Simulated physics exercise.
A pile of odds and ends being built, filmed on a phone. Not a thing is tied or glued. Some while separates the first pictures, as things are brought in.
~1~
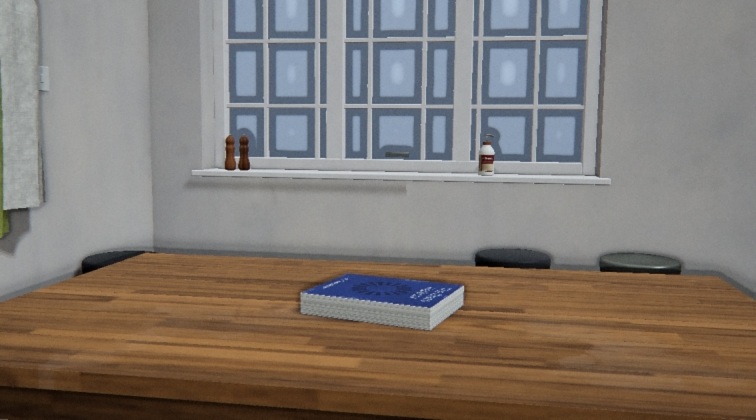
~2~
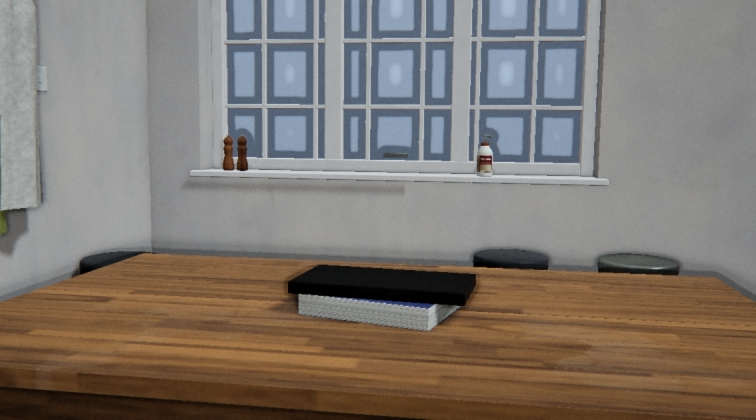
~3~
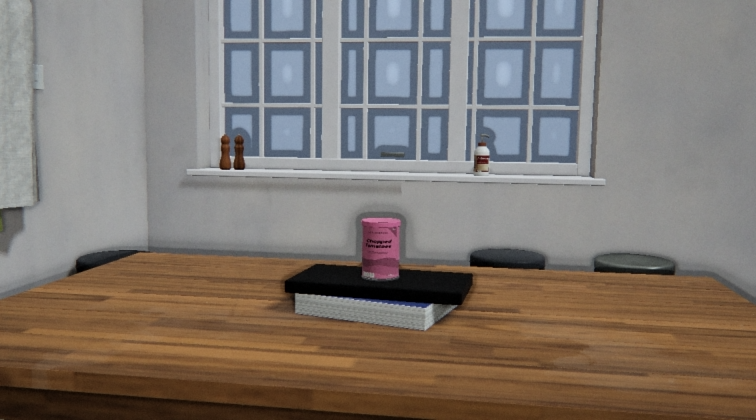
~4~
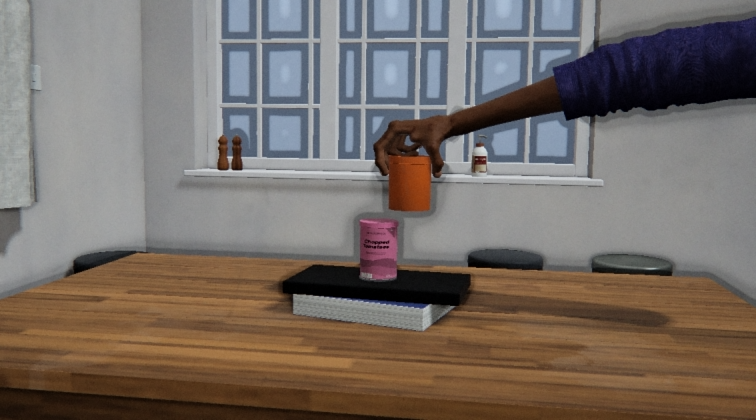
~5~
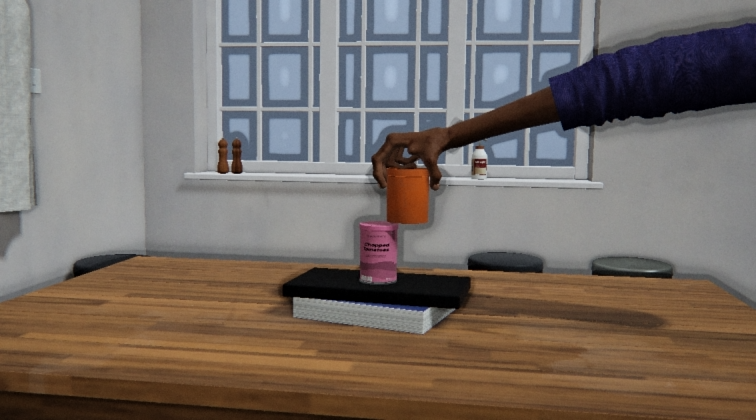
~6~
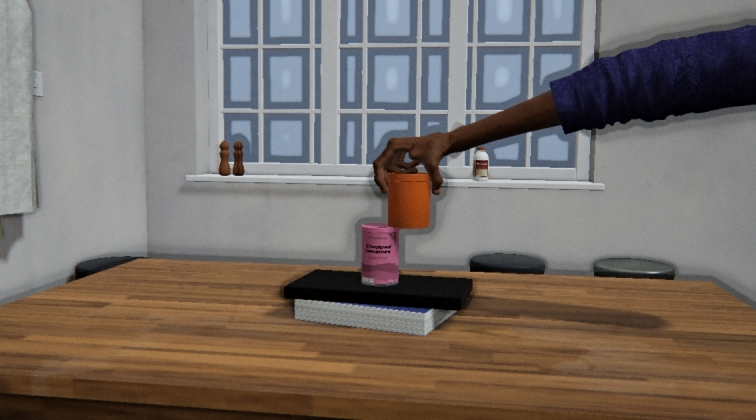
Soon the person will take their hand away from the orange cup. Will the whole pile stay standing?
It ends up unbalanced.
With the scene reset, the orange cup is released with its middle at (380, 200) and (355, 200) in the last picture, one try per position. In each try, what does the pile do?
In the first case it keeps its balance; in the second case it loses its balance.
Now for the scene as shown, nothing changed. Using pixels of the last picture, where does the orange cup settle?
Roughly at pixel (445, 265).
Then, 0.20 s after the last picture, orange cup tipped 29° from how it was near (421, 208).
Then, 0.30 s after the last picture, orange cup now fallen.
Then, 0.40 s after the last picture, nothing new.
Then, 1.90 s after the last picture, orange cup resting near (446, 264).
At rest, fallen, orange cup; the other 3 in place. Seen from the same camera at the end, orange cup near (445, 265). The pile comes apart.
